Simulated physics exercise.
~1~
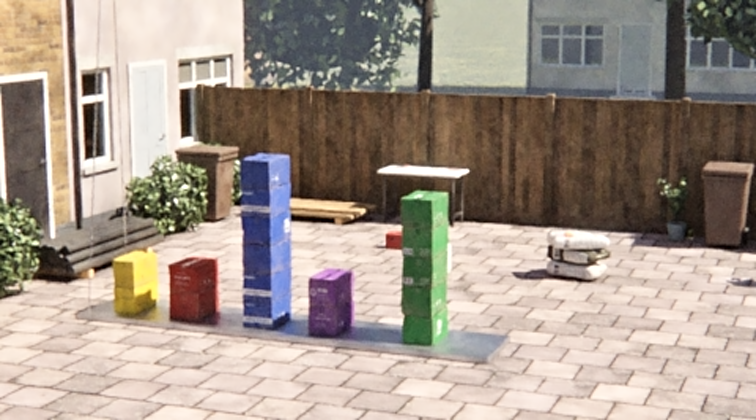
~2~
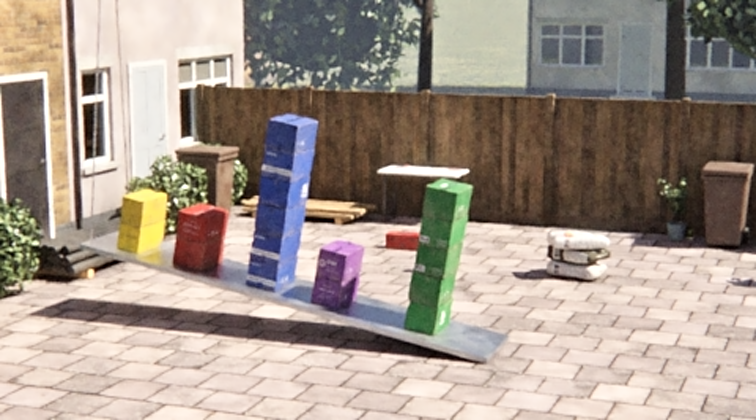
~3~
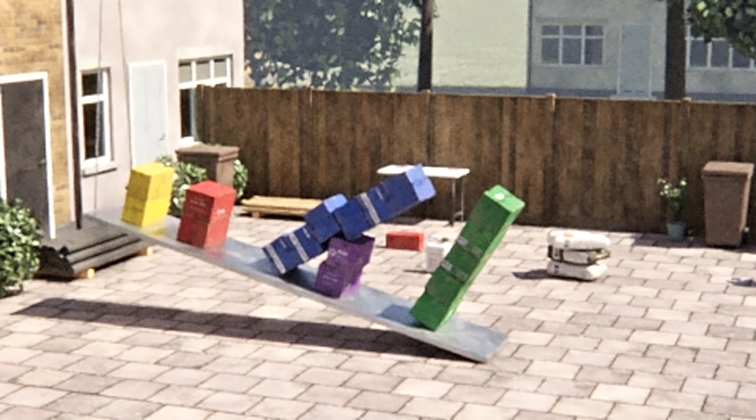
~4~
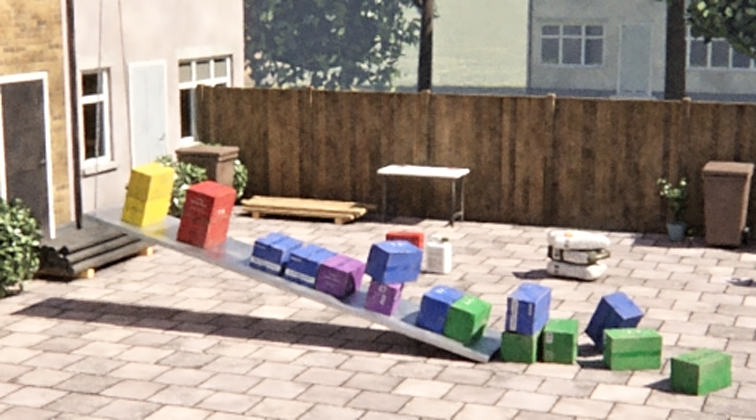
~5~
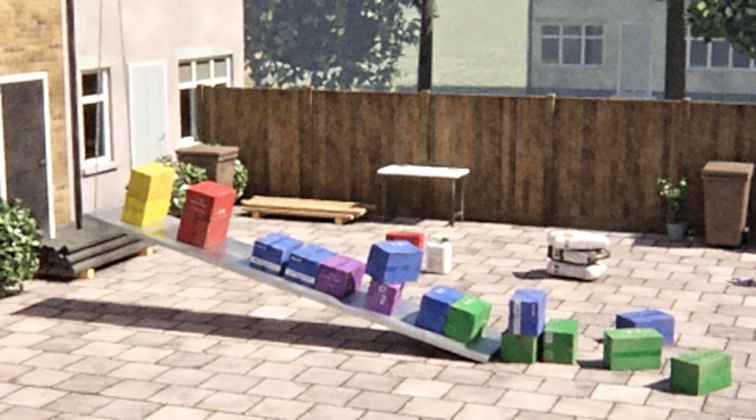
A long, flat deck lies on the paving of a sunlit yard, seen from slightly above, with a wooden fence and houses behind. On it stand five separate columns of taped cartons, from left to right yellow, red, tall blue, short purple and tall green. The deck's left end rises smoothly, and the piles lean to the right with it. The blue column topples rightward over the purple one as the green column tips. Blue, purple and green cartons end up strewn down the slope and across the paving, while yellow and red remain standing on the tilted deck.
